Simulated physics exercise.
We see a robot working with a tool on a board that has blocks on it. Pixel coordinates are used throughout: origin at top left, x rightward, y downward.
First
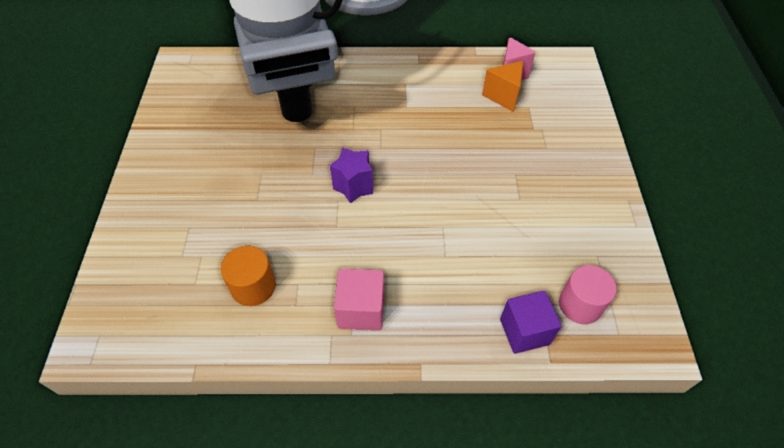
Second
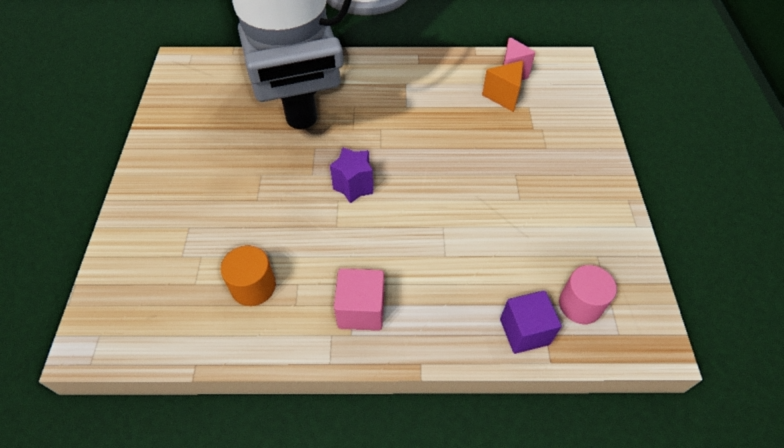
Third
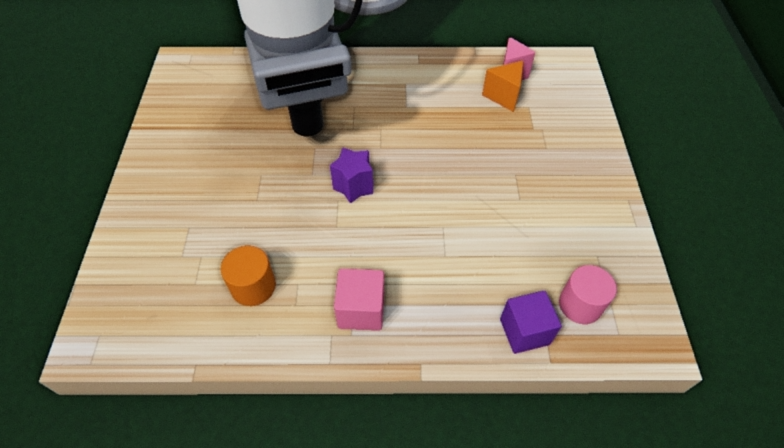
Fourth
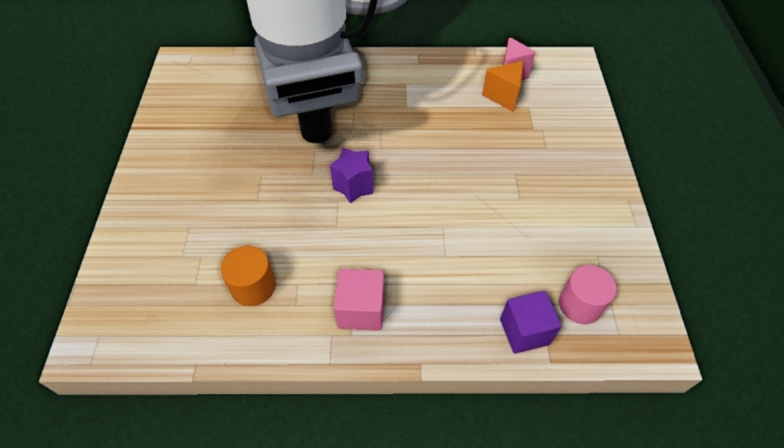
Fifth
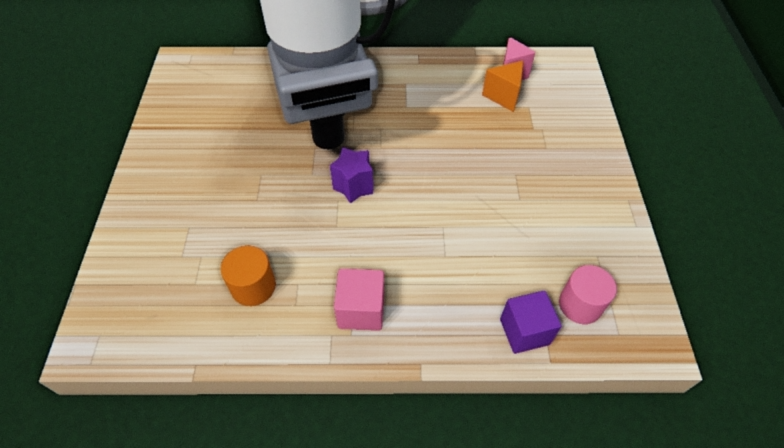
On a pale wooden board over a dark green surface, orange, pink and purple blocks lie scattered while a grey and white robot arm holds a black tip near the back. The arm moves slowly forward and slightly right, bringing the tip close behind the purple star, and the blocks stay still.
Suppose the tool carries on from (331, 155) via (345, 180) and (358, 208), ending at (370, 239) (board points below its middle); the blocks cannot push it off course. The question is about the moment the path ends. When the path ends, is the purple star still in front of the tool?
Yes, that is what happens.
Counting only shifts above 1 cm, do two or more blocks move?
No.
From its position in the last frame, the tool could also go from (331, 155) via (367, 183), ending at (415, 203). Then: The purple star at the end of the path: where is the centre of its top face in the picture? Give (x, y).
(383, 196)
The first path, step by step. One third of the way, tool at (343, 165); purple star at (364, 181).
Two thirds of the way, tool at (357, 193); purple star at (382, 210).
At the end, tool at (369, 223); purple star at (403, 237), turned 30° anticlockwise; pink square block in place.
